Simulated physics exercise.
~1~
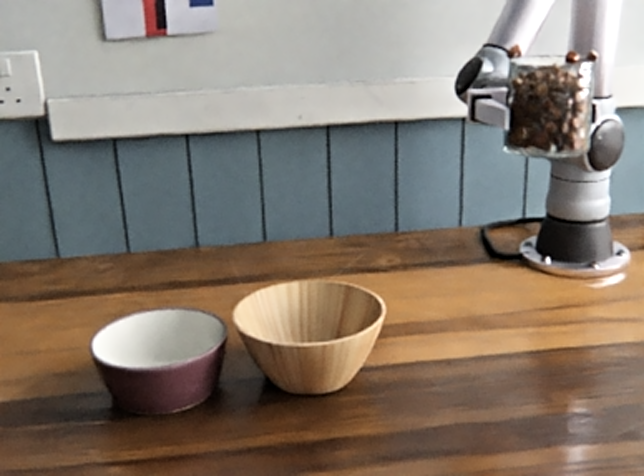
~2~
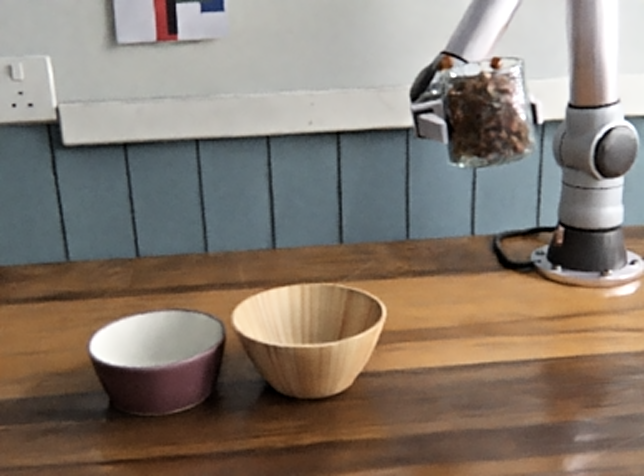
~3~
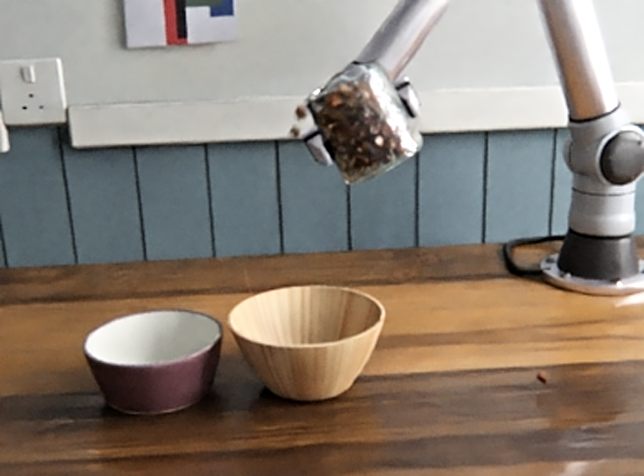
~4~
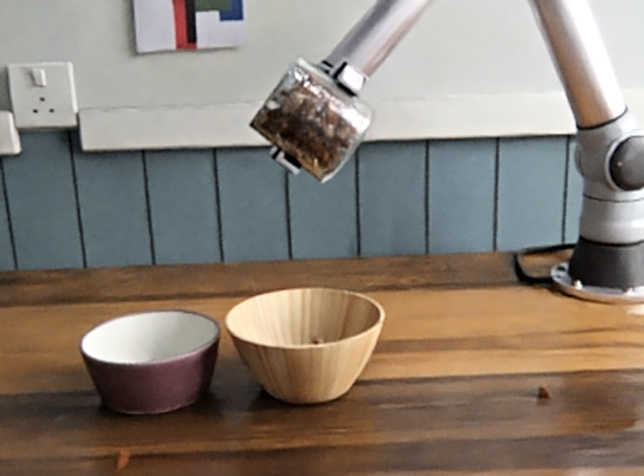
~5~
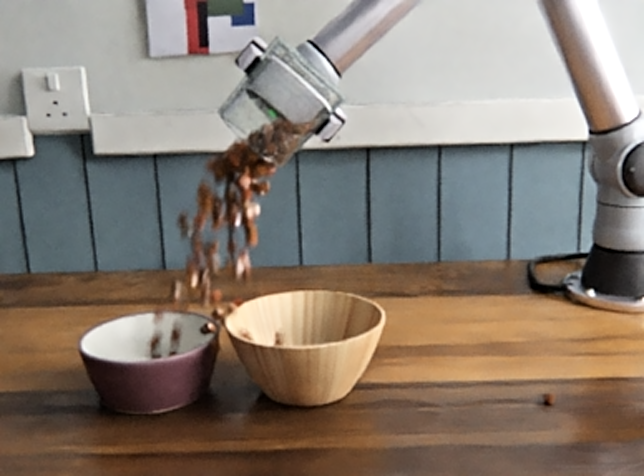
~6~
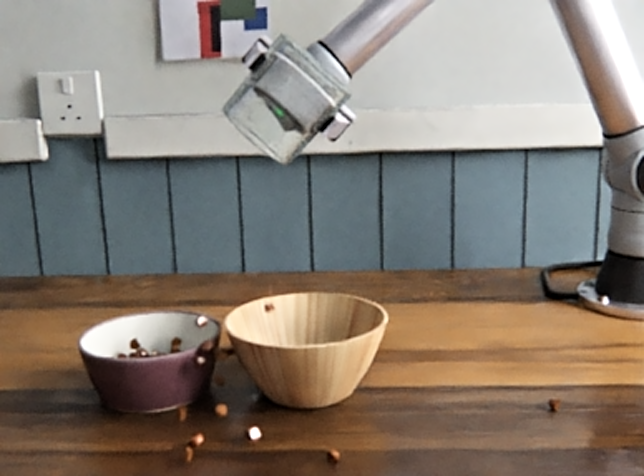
On a wooden table, a robot arm carries a clear container of brown pellets leftward and tips it over a purple bowl and a wooden bowl. The pellets pour out, many landing in the purple bowl, while several lie scattered on the table beneath the emptied container.
